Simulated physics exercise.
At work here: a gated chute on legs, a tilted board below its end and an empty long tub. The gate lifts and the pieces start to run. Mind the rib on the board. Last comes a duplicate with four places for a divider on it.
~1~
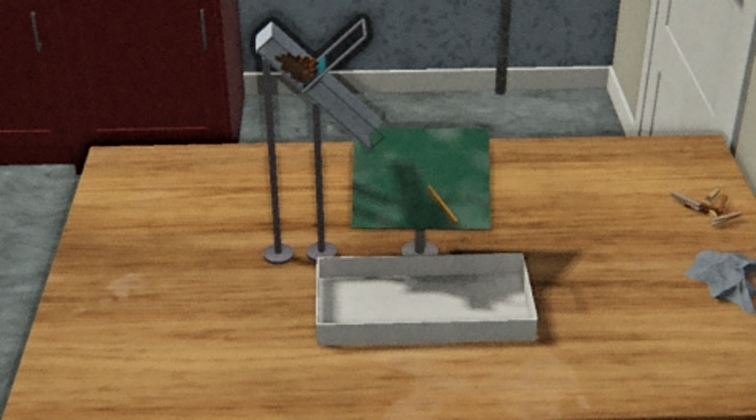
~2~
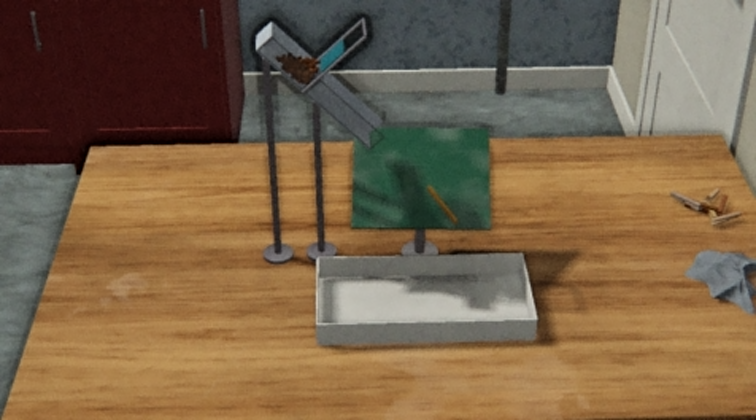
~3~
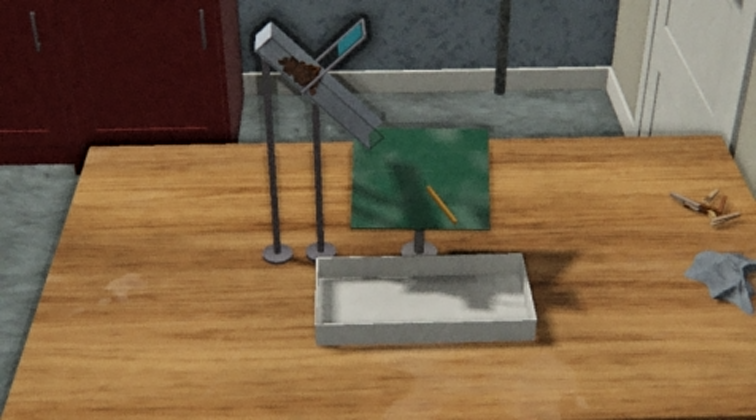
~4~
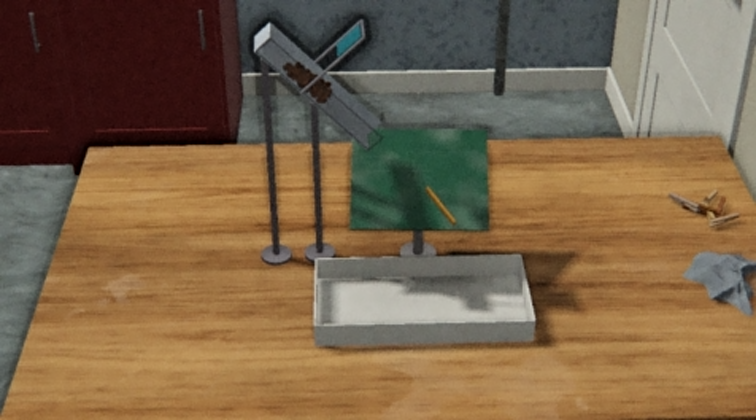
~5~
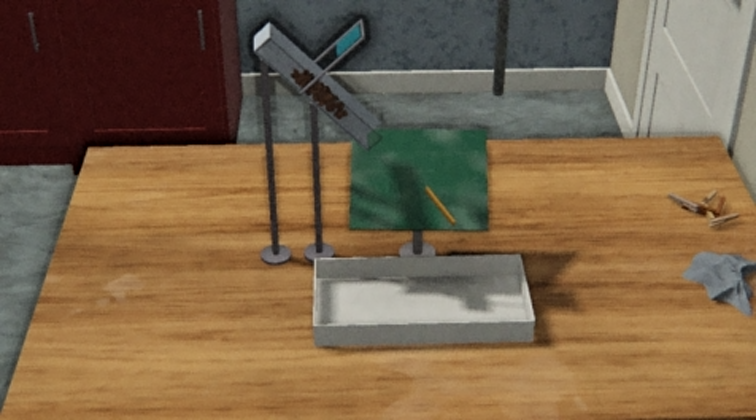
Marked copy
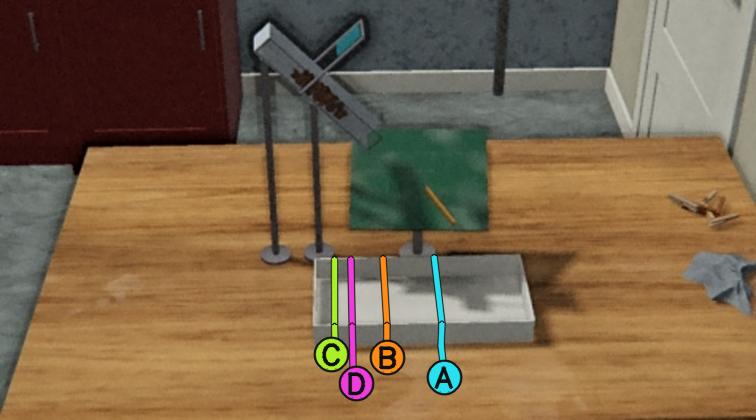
A wooden table held a raised gray chute, a tilted green board and an empty tub; the chute's gate lifted, and a clump of small brown bits slid partway down, spreading out along it.
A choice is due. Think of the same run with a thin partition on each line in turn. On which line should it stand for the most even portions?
Use line A.
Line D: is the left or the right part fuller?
Right.
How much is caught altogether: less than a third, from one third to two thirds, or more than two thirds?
It is more than two thirds.
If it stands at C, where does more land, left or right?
More lands on the right.
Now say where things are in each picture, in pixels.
The first picture shows load behind the gate at (299, 69), bits of dog kibble; lip of the chute at (369, 142), sloping fairly steeply.
The second picture shows middle of the board at (421, 177), tilted fairly steeply; middle of its low edge at (421, 228); of its high edge at (421, 128).
The third picture shows front corners of the tub at (316, 324) and (536, 319), empty; front of the load at (313, 83).
The fourth picture shows middle of the load at (310, 82); its front at (324, 95), about a quarter of the way to the lip; rib from (427, 187) to (455, 222).
The fifth picture shows middle of the load at (321, 94); its front at (345, 113), about two thirds of the way to the lip.
On the marked copy, line A crosses the front rim at (441, 322); line B crosses the front rim at (386, 324); line C crosses the front rim at (334, 325); line D crosses the front rim at (352, 324).
Choosing A, of what is caught, about half on the left of the divider, about half on the right.
Choosing B, of what is caught, none on the left of the divider, all on the right.
Choosing C, of what is caught, none on the left of the divider, all on the right.
Choosing D, of what is caught, none on the left of the divider, all on the right.
